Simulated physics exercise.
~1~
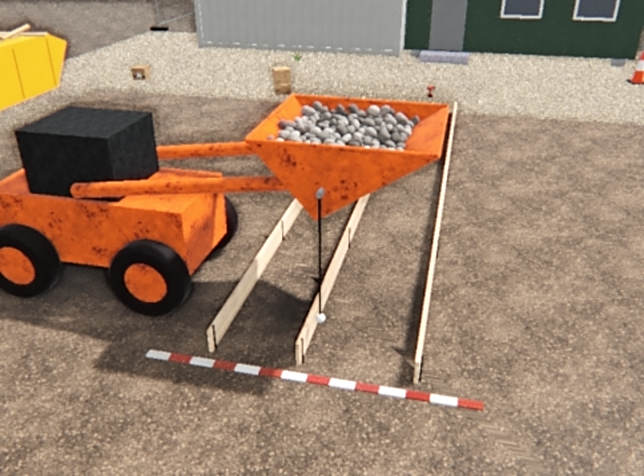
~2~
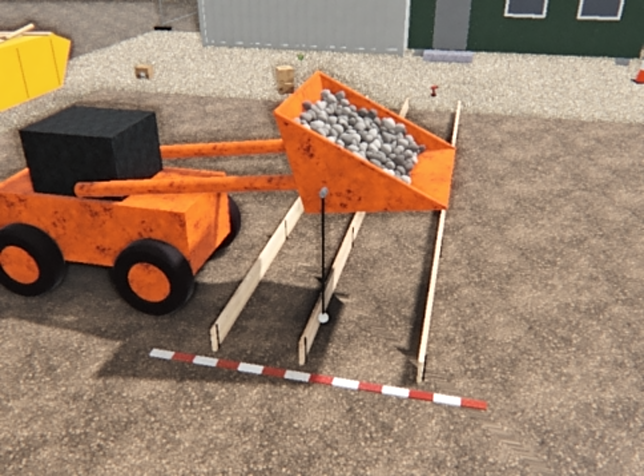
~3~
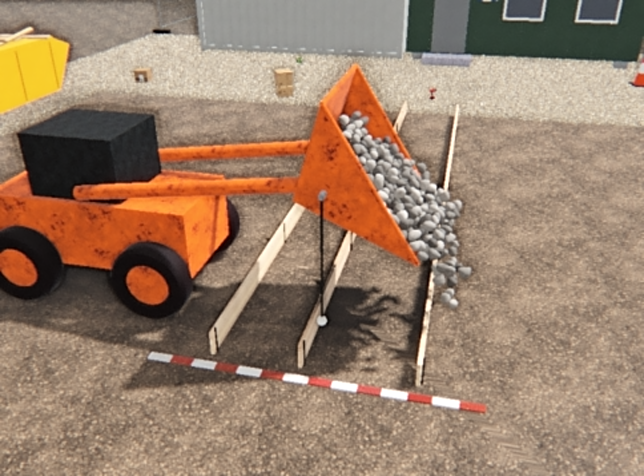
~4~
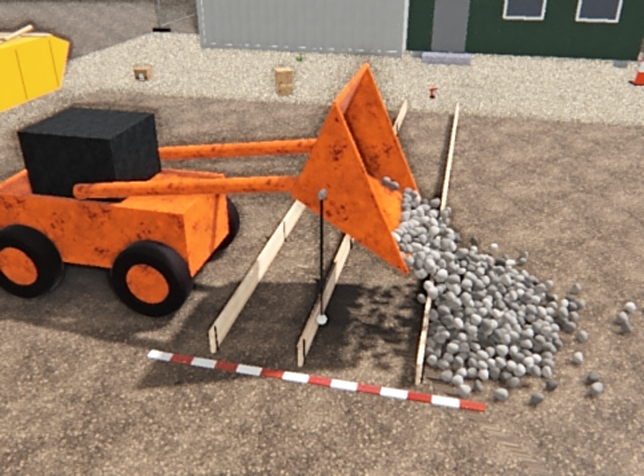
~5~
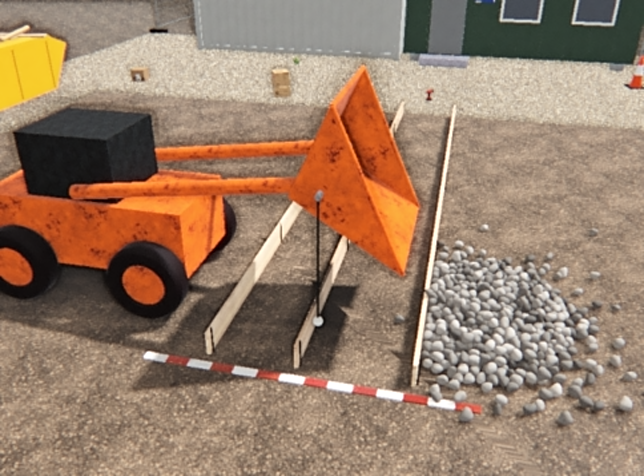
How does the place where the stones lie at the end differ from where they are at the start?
At the start the stones are up in the loader's orange bucket. At the end they lie spread in a low heap on the ground, to the right of the right-hand board.
In a dirt yard, a loader tips its stones into a heap beyond the right-hand board.
